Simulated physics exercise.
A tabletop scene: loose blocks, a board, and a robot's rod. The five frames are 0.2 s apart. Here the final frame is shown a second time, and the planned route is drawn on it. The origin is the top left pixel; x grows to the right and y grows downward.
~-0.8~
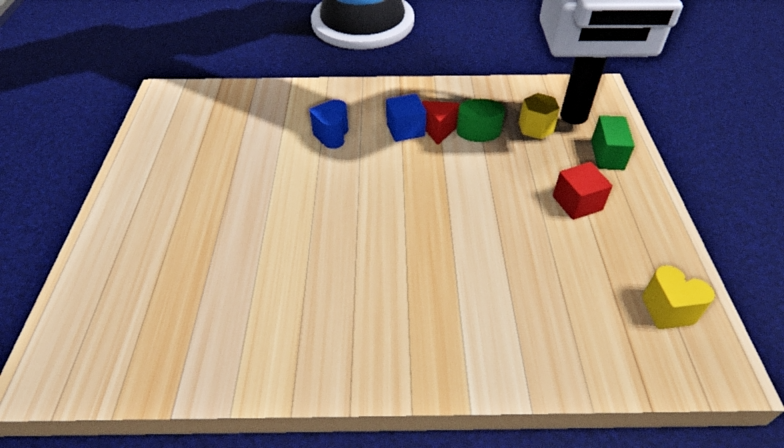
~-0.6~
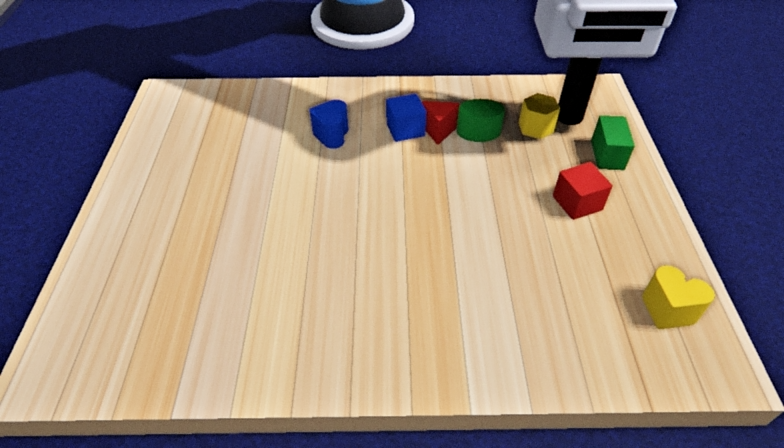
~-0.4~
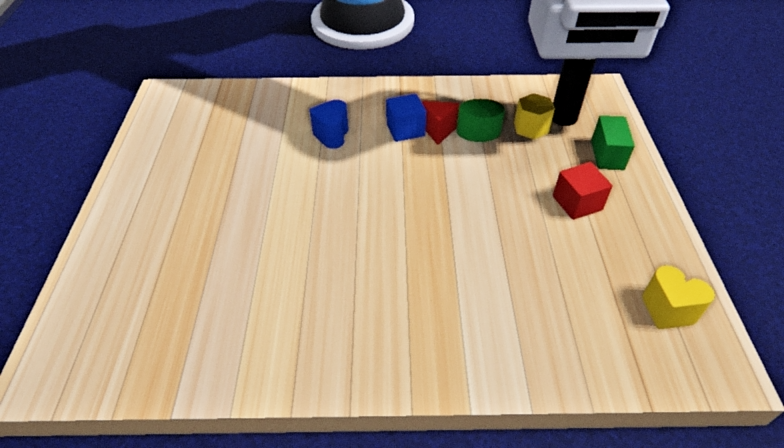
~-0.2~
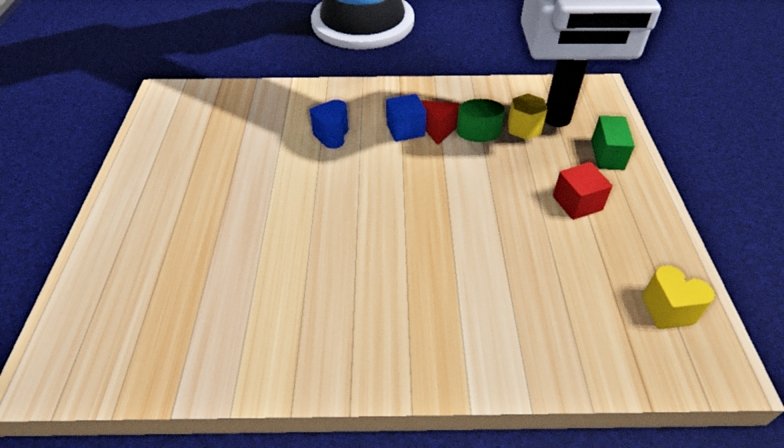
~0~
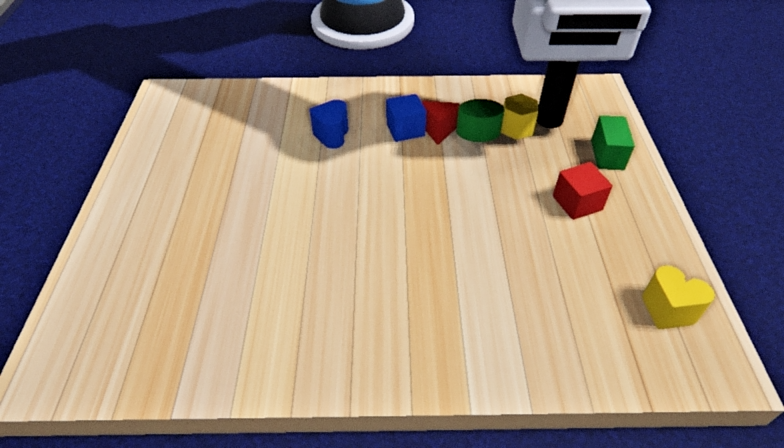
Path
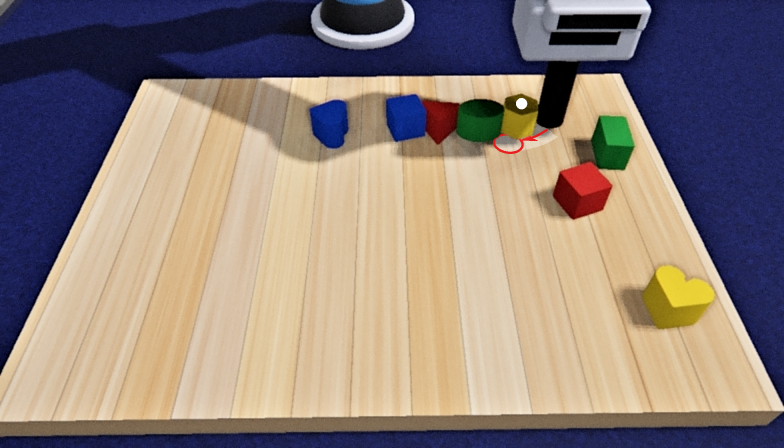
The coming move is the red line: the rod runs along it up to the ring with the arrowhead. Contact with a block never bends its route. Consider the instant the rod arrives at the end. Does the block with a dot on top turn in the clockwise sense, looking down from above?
My answer is no.
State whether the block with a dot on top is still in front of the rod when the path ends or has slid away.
The rod still has the block with a dot on top in front of it when the path ends.
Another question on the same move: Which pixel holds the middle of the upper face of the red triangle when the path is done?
The spot you're after is about (424, 97) in the image.
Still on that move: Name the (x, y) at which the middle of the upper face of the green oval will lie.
I expect it at (447, 111).
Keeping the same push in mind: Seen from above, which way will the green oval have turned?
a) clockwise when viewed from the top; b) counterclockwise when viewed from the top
Letter a.
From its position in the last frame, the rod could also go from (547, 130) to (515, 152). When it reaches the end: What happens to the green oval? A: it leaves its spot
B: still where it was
A.
Drawn move, from (547, 130) by way of (536, 136) and (522, 140) to (508, 143); the dot is on the yellow hexagon.
The first path, step by step. Halfway along, rod at (531, 129); blue square block at (399, 105), turned 15° anticlockwise; red triangle at (432, 103), turned 15° anticlockwise; green oval at (465, 109), turned 45° clockwise; yellow hexagon at (503, 114), turned 10° anticlockwise.
At the end, rod at (510, 134); blue square block at (397, 105), turned 20° anticlockwise; red triangle at (424, 97), turned 15° anticlockwise; green oval at (447, 111), turned 90° clockwise; yellow hexagon at (481, 121), turned 25° anticlockwise.
